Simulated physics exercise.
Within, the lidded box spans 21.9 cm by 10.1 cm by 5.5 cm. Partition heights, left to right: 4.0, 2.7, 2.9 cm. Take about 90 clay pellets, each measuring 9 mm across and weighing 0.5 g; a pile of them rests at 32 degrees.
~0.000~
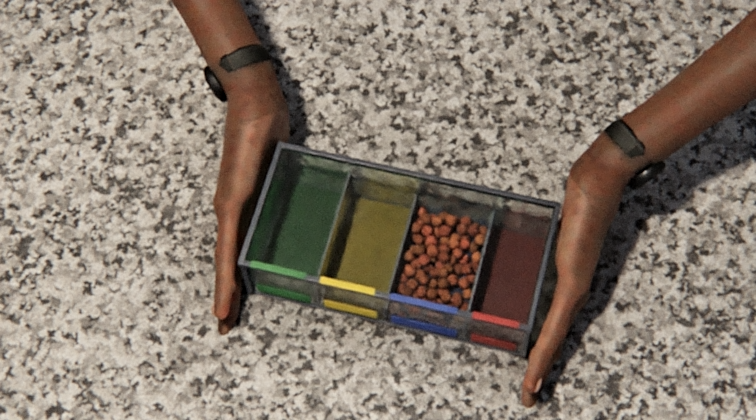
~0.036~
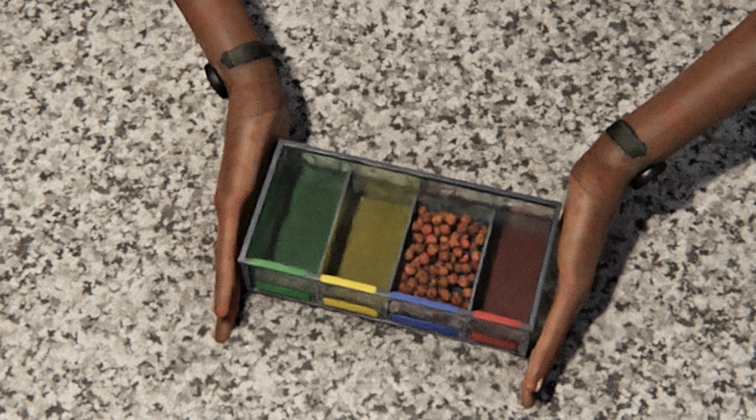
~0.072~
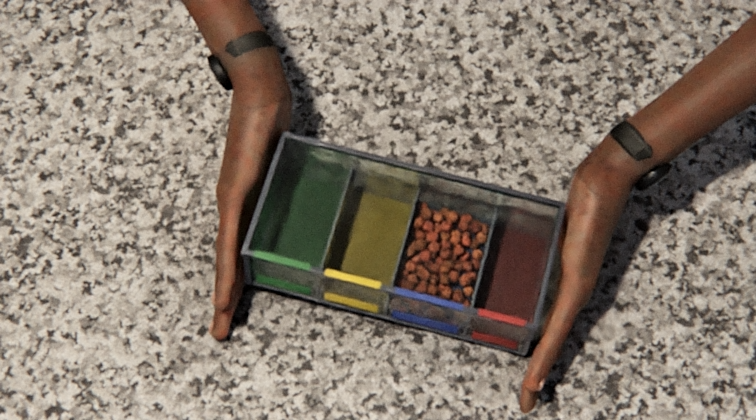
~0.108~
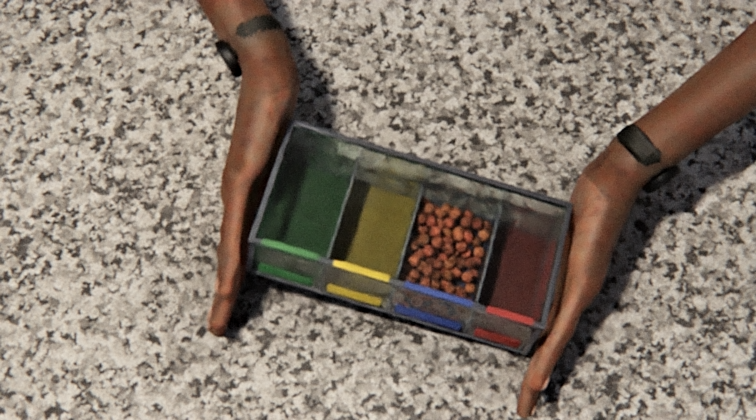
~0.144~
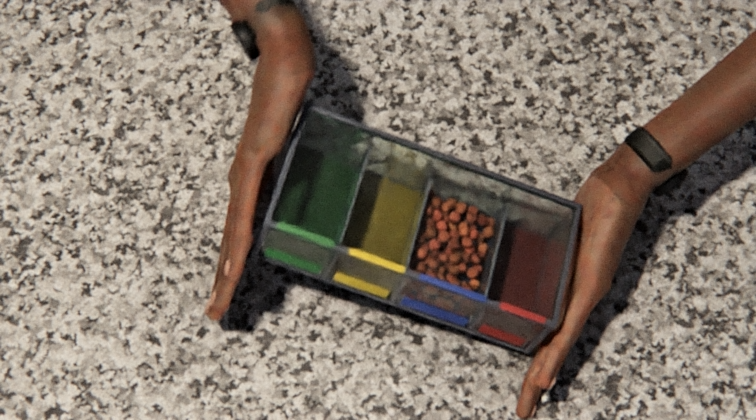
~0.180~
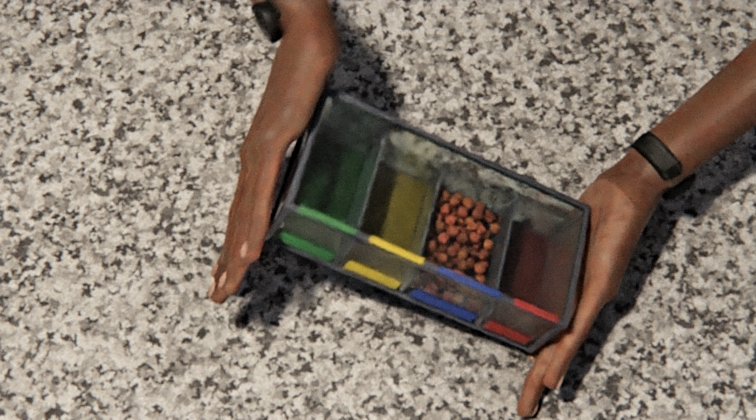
Two hands tilt a clear four-section box, raising its left side while reddish pellets shift inside.
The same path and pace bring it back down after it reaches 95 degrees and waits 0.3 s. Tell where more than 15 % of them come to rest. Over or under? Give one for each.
Red over; blue over; green under; yellow under.
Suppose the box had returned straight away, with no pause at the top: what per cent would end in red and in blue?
Final amounts, red 70% and blue 30%.
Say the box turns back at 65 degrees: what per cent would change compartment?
5 %.
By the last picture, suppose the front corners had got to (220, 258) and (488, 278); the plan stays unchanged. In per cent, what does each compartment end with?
The compartments end with red 0 per cent, blue 15 per cent, green 60 per cent and yellow 25 per cent.
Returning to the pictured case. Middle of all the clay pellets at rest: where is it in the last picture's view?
Estimated resting centre: Around (511, 263).
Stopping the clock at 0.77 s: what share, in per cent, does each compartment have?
Red = 60, blue = 40, green = 0, yellow = 0 (per cent).
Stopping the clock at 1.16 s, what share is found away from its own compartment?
70 %.
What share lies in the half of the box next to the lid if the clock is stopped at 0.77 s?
Something like 60 percent of the pieces.
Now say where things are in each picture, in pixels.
Box tilt 0 degrees, front corners at (245, 261) and (527, 326); blue 100 %, in the first picture.
Box tilt 1 degrees, front corners at (245, 259) and (528, 326), in the second picture.
Box tilt 4 degrees, front corners at (248, 251) and (533, 325), lowest corner right back, in the third picture.
Box tilt 10 degrees, front corners at (255, 238) and (540, 324), lowest corner right back, in the fourth picture.
Box tilt 17 degrees, front corners at (270, 222) and (551, 323), lowest corner right back, in the fifth picture.
Box tilt 24 degrees, front corners at (292, 205) and (563, 322), lowest corner right back; blue 100 %. Its pace works out near 200 degrees a second, in the sixth picture.
After 0.77 s, tilt 95 degrees; red 60 %, blue 40 %.
After 1.16 s, tilt 54 degrees; red 70 %, blue 30 %.
After 1.64 s, tilt 0 degrees; red 70 %, blue 30 %.
In the end, at 2.0 s, red 70 %, blue 30 %, green 0 %, yellow 0 %.
